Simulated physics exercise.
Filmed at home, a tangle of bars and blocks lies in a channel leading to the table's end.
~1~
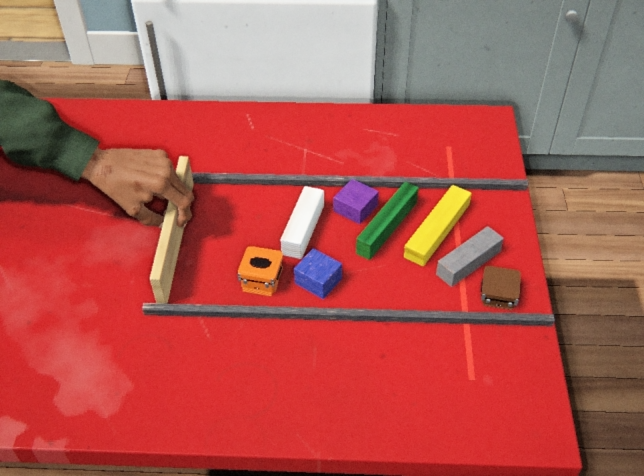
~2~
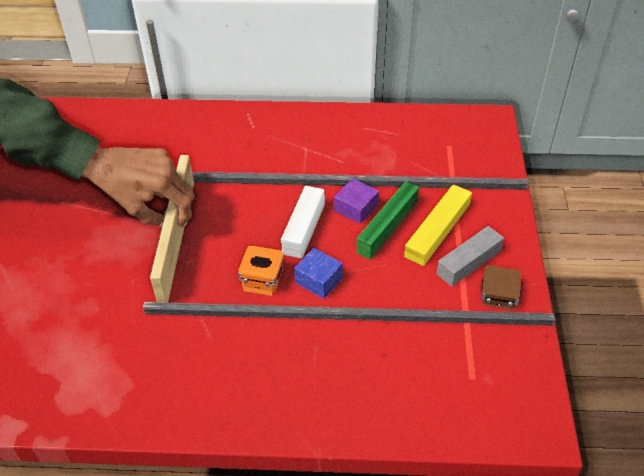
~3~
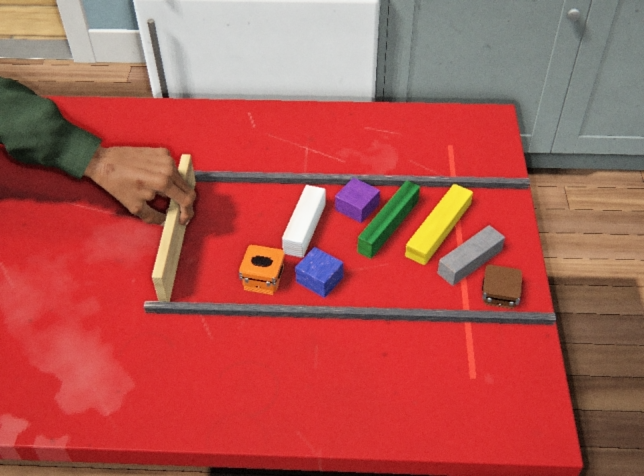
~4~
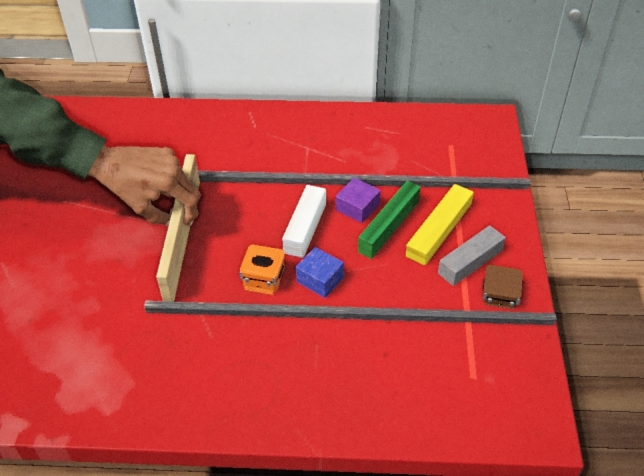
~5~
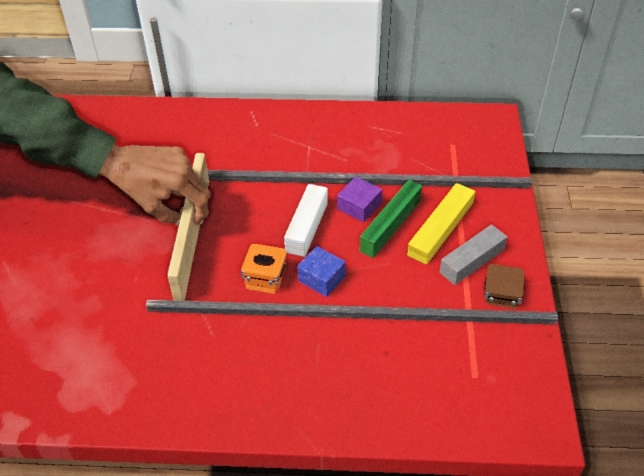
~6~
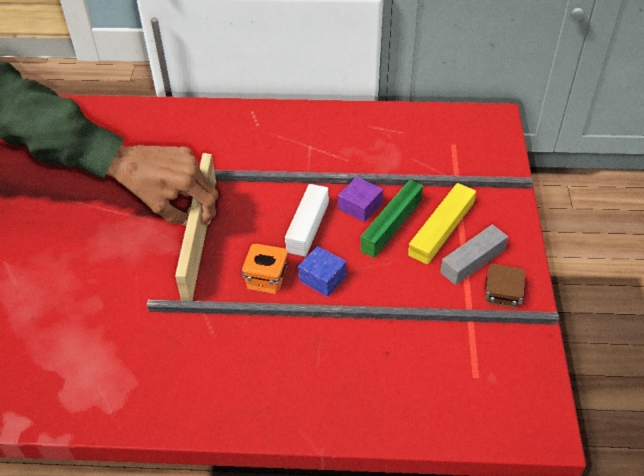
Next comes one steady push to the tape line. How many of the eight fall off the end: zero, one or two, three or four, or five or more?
In this one, one or two spill over.
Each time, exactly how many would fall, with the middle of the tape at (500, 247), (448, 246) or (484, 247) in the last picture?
First 5, then 0, then 3.
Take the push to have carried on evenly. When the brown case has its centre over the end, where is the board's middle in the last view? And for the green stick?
The middle is at (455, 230) when it's the brown case, and at (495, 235) when it's the green stick.
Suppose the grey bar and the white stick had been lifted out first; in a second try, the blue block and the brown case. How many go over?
Tally per try: 1 / 0.
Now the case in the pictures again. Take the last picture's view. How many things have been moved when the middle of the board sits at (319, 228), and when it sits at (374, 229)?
First 4 and then 7.
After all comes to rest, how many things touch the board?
At rest, 2 are in contact.
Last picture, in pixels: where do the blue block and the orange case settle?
Blue block at (524, 278), orange case at (486, 275).
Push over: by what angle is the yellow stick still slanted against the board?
It is near 30° out of line.
A little later, none off yet; brown case at rest near (504, 287); grey bar at rest near (474, 254); yellow stick at rest near (443, 223).
Next, none off yet; brown case at rest near (504, 287); grey bar shifted a little near (487, 254); yellow stick shifted a little near (459, 224).
When it is over, the number that fall off is one or two; down, grey bar and brown case.
